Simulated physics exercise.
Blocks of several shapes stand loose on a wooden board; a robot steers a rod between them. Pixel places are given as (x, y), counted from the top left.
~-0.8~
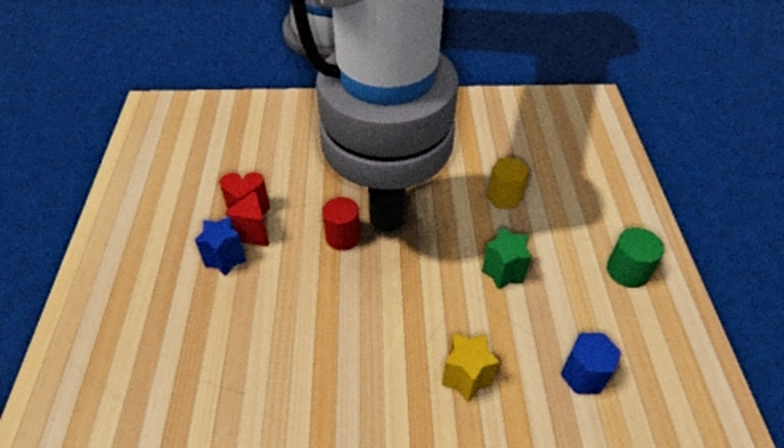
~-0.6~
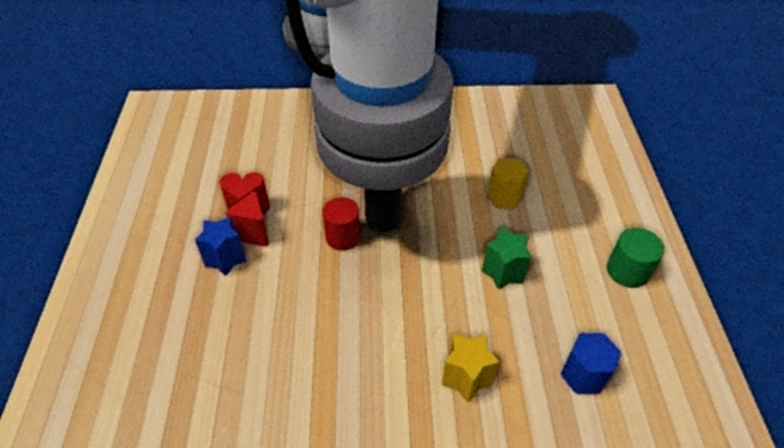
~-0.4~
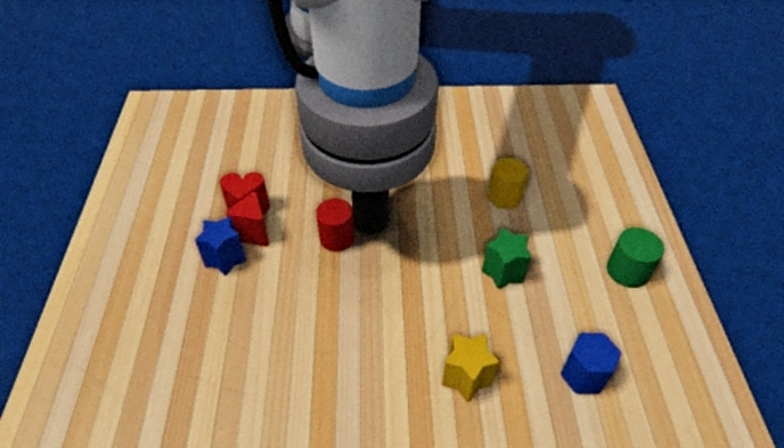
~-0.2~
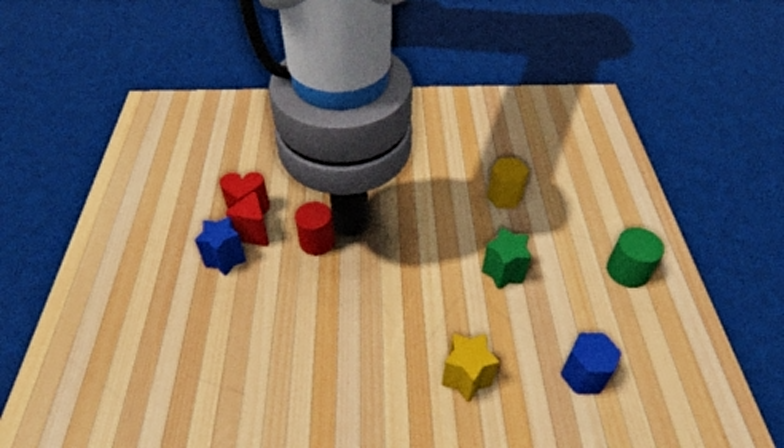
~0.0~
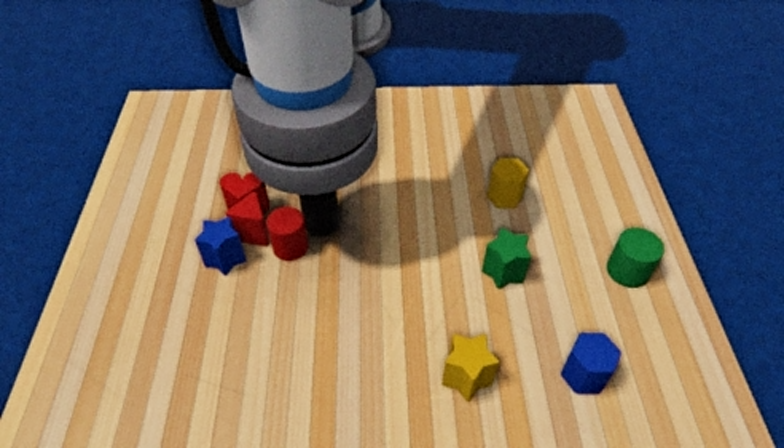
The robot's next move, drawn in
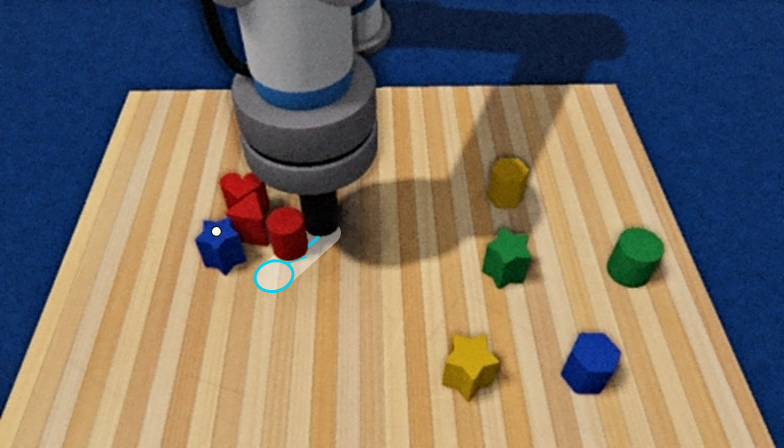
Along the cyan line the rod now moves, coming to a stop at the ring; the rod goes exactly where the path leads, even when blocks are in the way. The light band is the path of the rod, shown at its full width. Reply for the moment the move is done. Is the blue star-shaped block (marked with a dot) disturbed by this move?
The block moves away from its spot.
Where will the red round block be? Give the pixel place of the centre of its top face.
At the end it should sit near (228, 250).
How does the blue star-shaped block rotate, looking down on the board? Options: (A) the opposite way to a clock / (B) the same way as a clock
It's B.
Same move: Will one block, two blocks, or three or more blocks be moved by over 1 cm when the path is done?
I count two.
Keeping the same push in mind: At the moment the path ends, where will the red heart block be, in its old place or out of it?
It is still where it was.
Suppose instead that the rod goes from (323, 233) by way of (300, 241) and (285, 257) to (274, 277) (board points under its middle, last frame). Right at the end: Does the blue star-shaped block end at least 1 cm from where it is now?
Yes, it checks out.
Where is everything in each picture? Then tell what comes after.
In the first picture, rod tip (387, 219); block tops, blue star-shaped block (216, 231); red heart block (241, 182); red triangular piece (247, 207); red round block (341, 209).
In the second picture, rod (383, 219); blocks unchanged.
In the third picture, rod (371, 221); red round block (334, 211).
In the fourth picture, rod (351, 223); red round block (313, 214).
In the fifth picture, rod (322, 223); blue star-shaped block (216, 231); red heart block (241, 182); red triangular piece (247, 207); red round block (285, 220).
Path on the board, straight from (323, 233) to (274, 276); the dot is on the blue star-shaped block.
The first path, step by step. Halfway along, rod (297, 245); red triangular piece (241, 208), turned 35° clockwise; red round block (255, 235).
At the end, rod (272, 266); blue star-shaped block (197, 231), turned 30° clockwise; red heart block in place; red triangular piece (241, 208), turned 35° clockwise; red round block (228, 250).
